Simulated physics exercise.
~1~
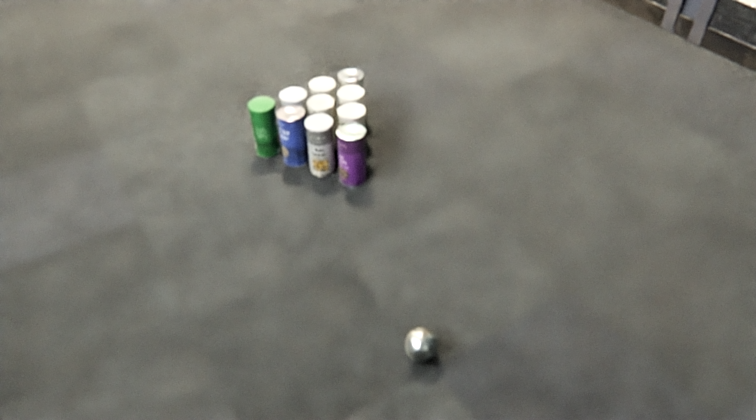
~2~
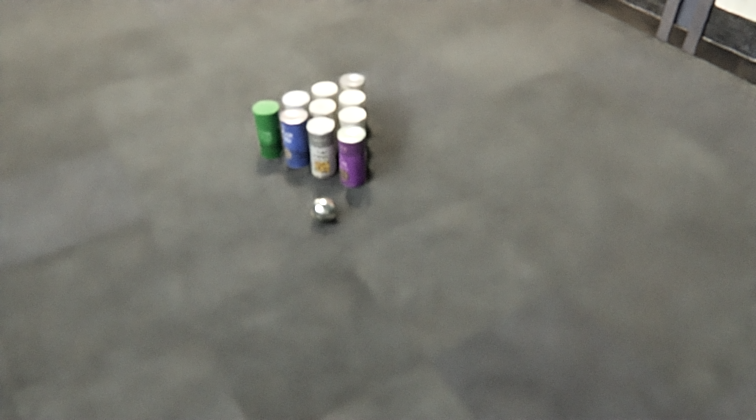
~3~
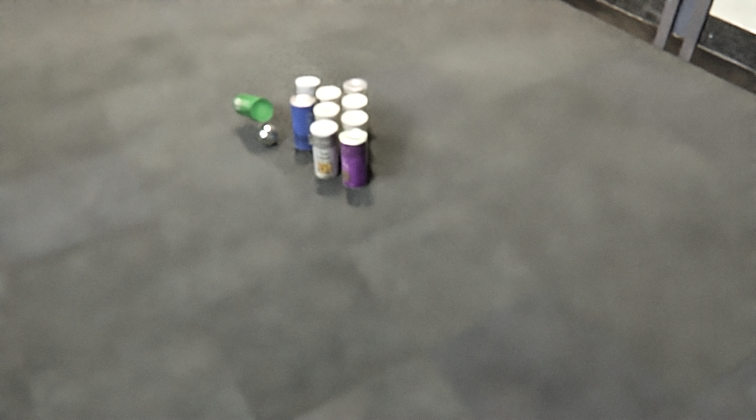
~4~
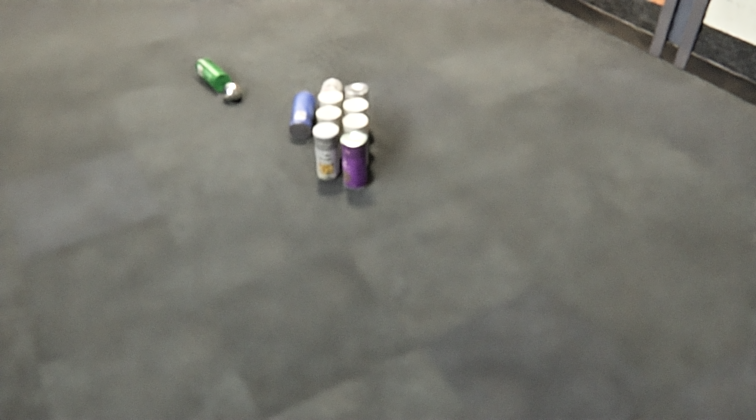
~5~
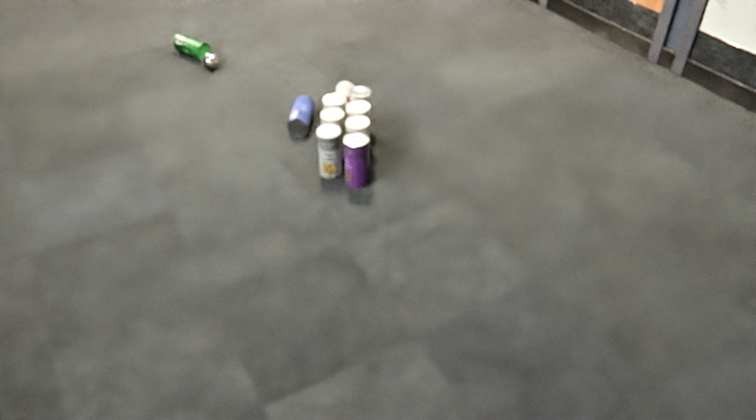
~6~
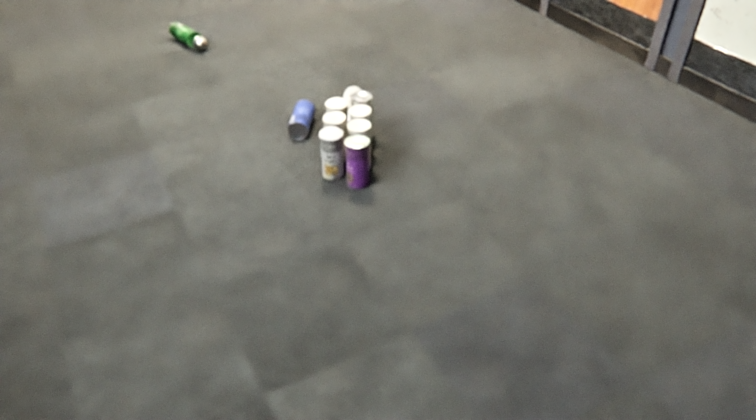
Steel ball rolling into a wedge of upright canisters, toppling the green and blue ones, the purple one staying upright.
